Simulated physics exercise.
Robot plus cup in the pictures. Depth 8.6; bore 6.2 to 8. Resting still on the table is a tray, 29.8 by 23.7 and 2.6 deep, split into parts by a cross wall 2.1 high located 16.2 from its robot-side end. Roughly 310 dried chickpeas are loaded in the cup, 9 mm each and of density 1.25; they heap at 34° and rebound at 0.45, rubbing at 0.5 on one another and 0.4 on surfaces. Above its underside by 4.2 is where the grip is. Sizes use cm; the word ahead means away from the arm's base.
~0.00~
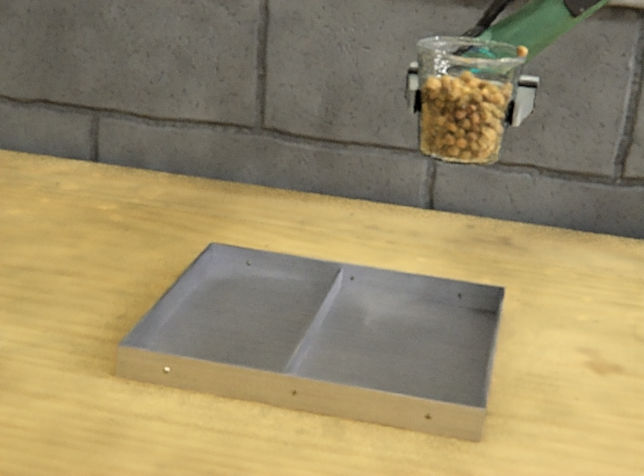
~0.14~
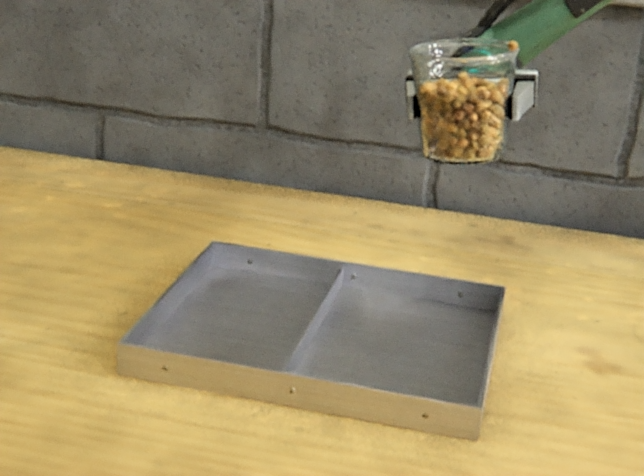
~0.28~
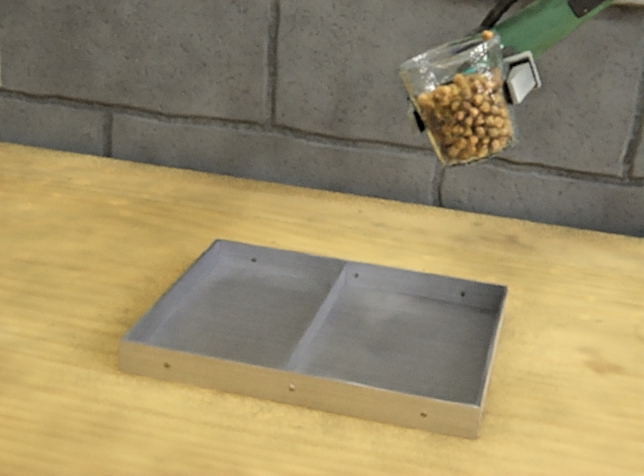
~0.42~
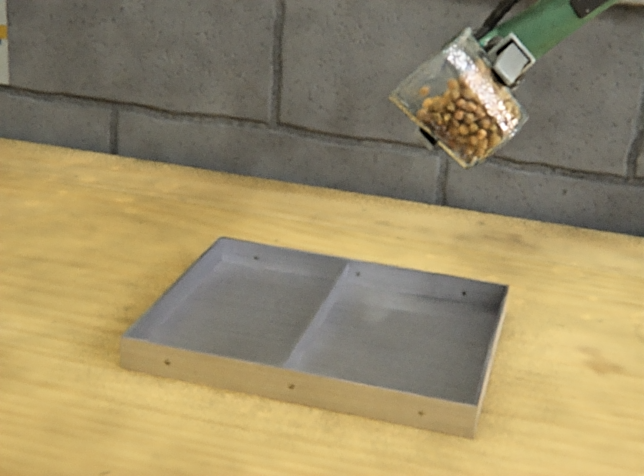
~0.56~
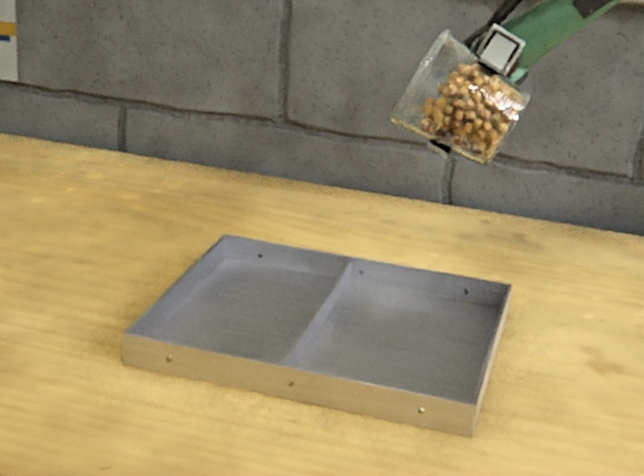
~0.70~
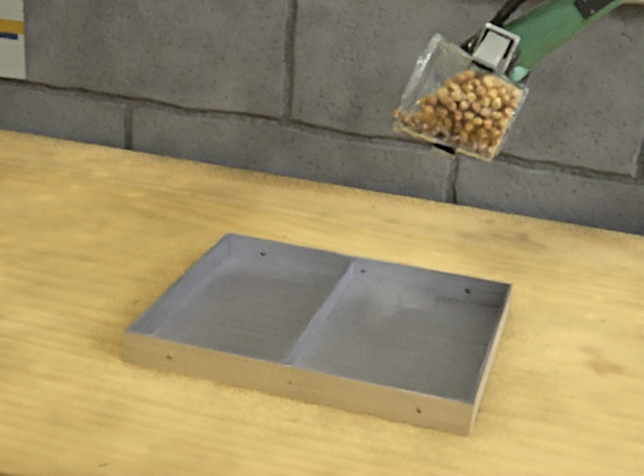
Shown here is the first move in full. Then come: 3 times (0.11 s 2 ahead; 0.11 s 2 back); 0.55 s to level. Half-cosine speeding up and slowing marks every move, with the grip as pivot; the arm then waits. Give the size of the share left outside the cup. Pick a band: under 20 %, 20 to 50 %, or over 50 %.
20 to 50 %.
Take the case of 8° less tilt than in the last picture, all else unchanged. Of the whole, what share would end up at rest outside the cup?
Then something close to 15 in a hundred.
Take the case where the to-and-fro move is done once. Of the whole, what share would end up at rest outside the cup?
In that case it would be roughly 15 per cent.
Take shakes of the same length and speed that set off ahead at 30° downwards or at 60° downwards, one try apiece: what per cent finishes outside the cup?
It comes to around 20 per cent on the first try and around 5 per cent on the second.
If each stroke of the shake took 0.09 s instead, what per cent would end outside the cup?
Roughly 45 percent would.
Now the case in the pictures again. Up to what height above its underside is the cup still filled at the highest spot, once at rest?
Roughly 7.0 centimetres.
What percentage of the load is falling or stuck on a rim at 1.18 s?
I'd put it near 13 per cent.
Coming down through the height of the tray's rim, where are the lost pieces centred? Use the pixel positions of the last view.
Centre: Roughly (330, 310).
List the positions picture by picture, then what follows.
Cup middle at (465, 103), level; upper third of the load around (466, 91), from x 425 to 520, top at y 50; 311 in the cup, in the first picture.
Cup middle at (464, 104), tilted 7° forward; upper third of the load around (466, 92), from x 425 to 515, top at y 45, in the second picture.
Cup middle at (464, 104), tilted 25° forward; upper third of the load around (473, 92), from x 425 to 510, top at y 35, in the third picture.
Cup middle at (464, 104), tilted 48° forward; upper third of the load around (474, 90), from x 420 to 515, top at y 65, in the fourth picture.
Cup middle at (465, 104), tilted 66° forward; upper third of the load around (476, 90), from x 425 to 520, top at y 70, in the fifth picture.
Cup middle at (464, 105), tilted 73° forward; upper third of the load around (478, 93), from x 400 to 520, top at y 75; 311 in the cup, in the sixth picture.
By 1.18 s, tilted 73° forward, highest piece 24 above the table; 235 in the cup, 19 in the robot-side part, 17 in the far-side part, 40 in flight or on a rim.
By 1.67 s, tilted 30° forward, highest piece 26 above the table; 203 in the cup, 67 in the robot-side part, 41 in the far-side part.
By 2.11 s, level, highest piece 26 above the table; 203 in the cup, 67 in the robot-side part, 41 in the far-side part.
By 3.16 s, level, highest piece 26 above the table; 203 in the cup, 67 in the robot-side part, 41 in the far-side part.
Final count, 203 in the cup, 67 in the robot-side part, 41 in the far-side part. That is 35 % outside the cup.
